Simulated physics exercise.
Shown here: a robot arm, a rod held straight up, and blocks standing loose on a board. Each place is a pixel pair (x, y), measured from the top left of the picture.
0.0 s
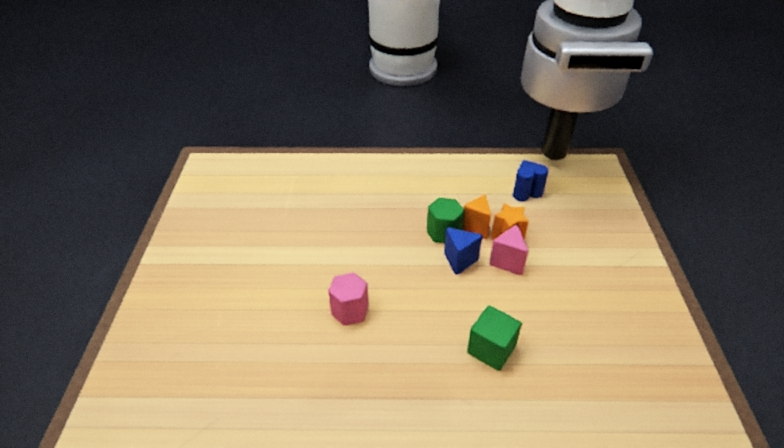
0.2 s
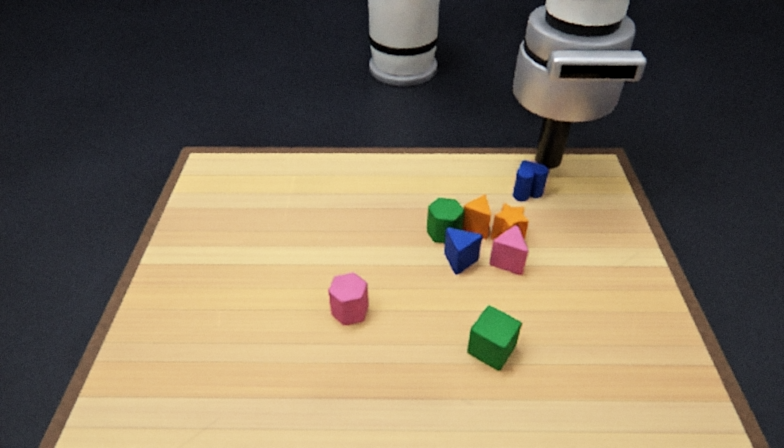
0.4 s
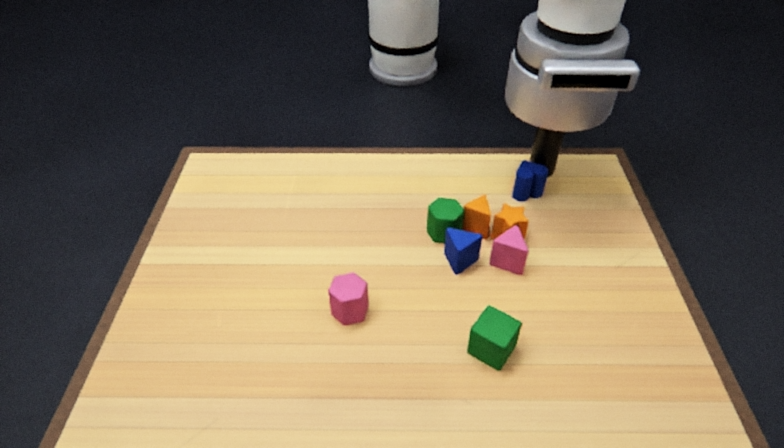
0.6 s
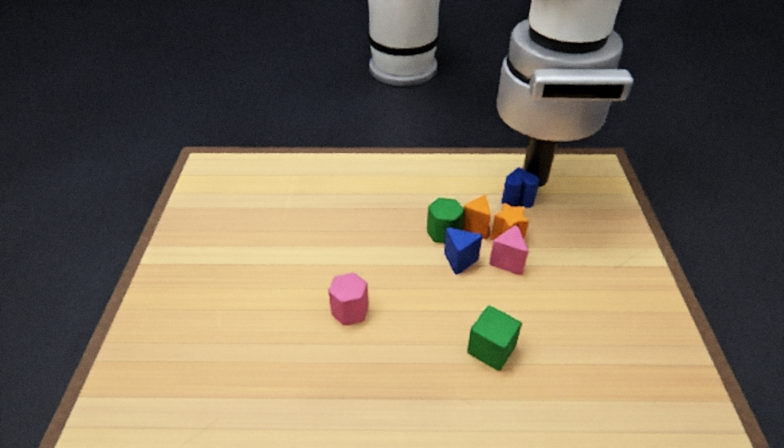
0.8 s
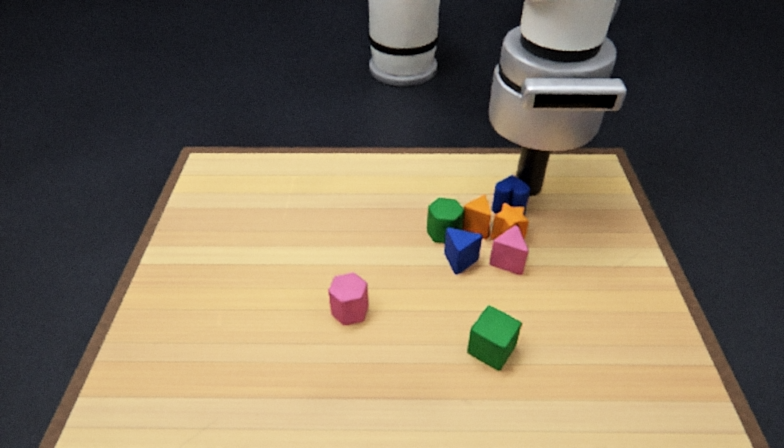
A robot arm moves its rod slightly left and nudges a blue block toward the orange blocks.
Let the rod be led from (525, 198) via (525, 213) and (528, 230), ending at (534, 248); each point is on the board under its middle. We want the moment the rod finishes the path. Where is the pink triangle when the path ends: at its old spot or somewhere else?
The push misses it.
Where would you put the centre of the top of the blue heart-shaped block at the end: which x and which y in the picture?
My prediction: (502, 194).
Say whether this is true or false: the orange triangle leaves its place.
Verdict: False.
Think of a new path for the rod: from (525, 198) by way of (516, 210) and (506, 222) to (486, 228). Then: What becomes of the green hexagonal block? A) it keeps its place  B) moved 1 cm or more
Choice B: Moved 1 cm or more.
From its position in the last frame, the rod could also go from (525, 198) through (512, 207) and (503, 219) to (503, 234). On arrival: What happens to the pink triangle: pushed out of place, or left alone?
At the end, its place is different.
On the path given first. Halfway along, rod (528, 214); blue heart-shaped block (502, 194), turned 35° clockwise.
At the end, rod (537, 239); orange triangle not moved; orange star block (508, 217); blue heart-shaped block (502, 194), turned 35° clockwise; pink triangle not moved.
